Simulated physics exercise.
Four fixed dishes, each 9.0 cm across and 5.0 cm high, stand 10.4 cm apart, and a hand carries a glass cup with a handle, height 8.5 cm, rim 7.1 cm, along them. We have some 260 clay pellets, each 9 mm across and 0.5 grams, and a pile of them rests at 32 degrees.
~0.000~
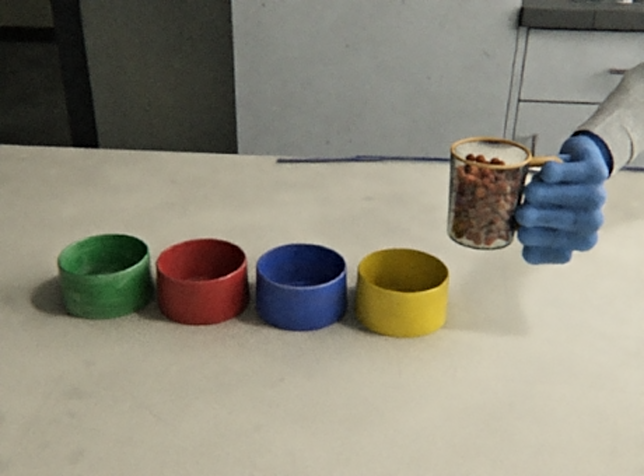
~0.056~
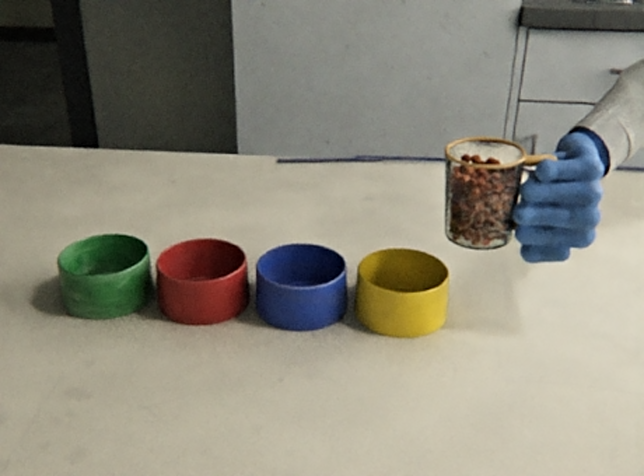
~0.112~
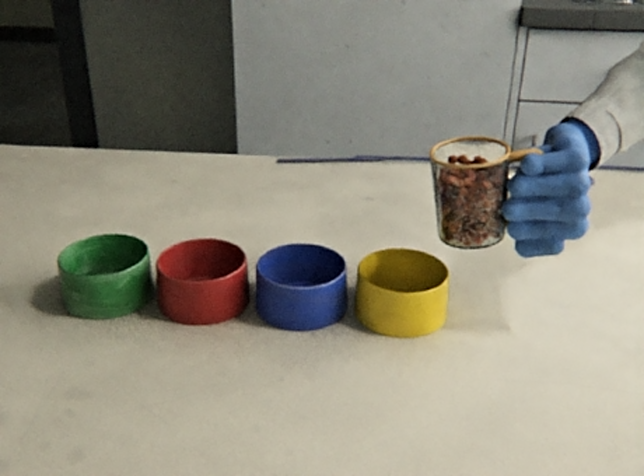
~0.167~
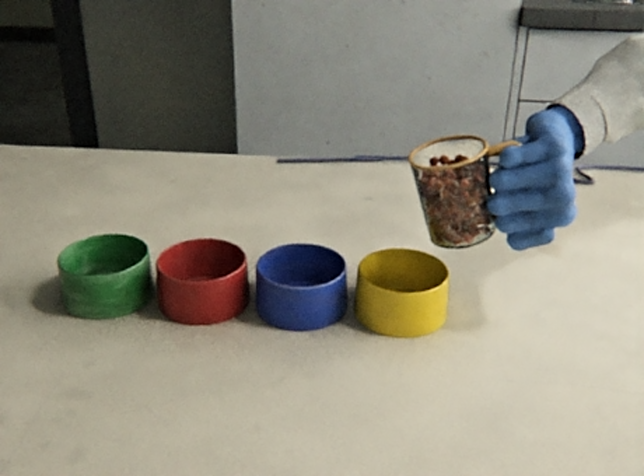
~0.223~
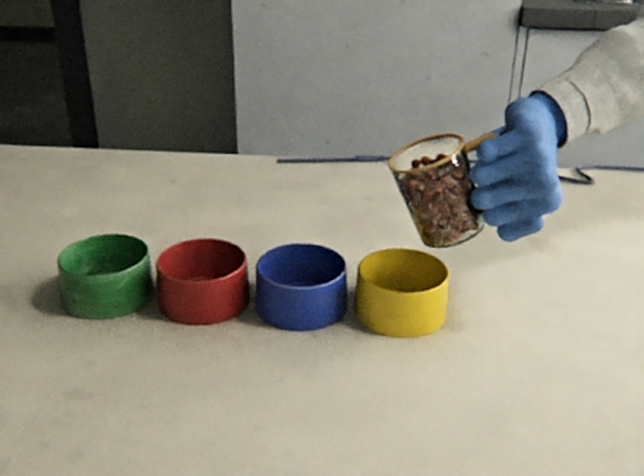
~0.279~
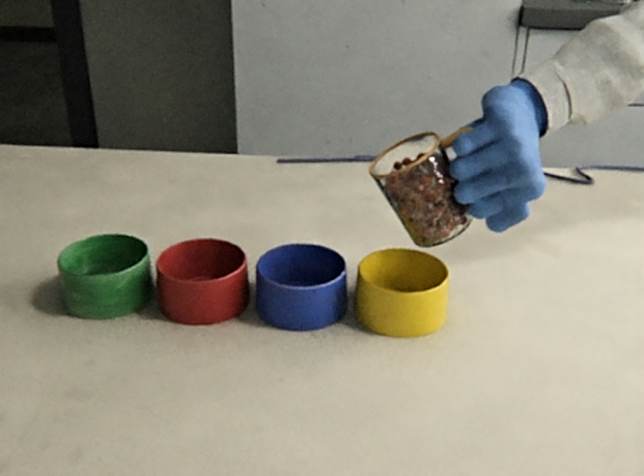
On a pale tabletop with green, red, blue and yellow dishes in a row, a blue-gloved hand holds a clear handled cup of small reddish-brown pieces, moves it left toward the yellow dish and tilts it steadily leftward.
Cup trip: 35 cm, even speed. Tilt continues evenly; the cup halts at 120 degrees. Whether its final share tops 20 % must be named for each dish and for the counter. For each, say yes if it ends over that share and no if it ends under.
Red - yes, blue - no, green - yes, yellow - no, counter - no.
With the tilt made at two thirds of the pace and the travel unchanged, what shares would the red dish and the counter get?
Red 0; counter 10.
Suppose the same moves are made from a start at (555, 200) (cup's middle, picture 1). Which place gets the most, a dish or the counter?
Result - top receiver is red.
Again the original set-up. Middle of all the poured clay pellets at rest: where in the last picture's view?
Resting centre estimate: Around (163, 285).
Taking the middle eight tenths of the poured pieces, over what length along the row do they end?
Spread: Around 14 cm.
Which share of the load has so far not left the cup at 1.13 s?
25 %.
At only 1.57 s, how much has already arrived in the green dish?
I'd say around 40 per cent.
Then, at 0.79 s, tilt 100 degrees; cup holds 95 %, red 5 %.
After 1.13 s, tilt 120 degrees; cup holds 25 %, red 55 %, green 10 %.
Then, at 1.57 s, tilt 120 degrees; cup holds 0 %, red 45 %, green 40 %.
In the end, at 1.9 s, red 45 %, blue 0 %, green 40 %, yellow 0 %, counter 15 %.
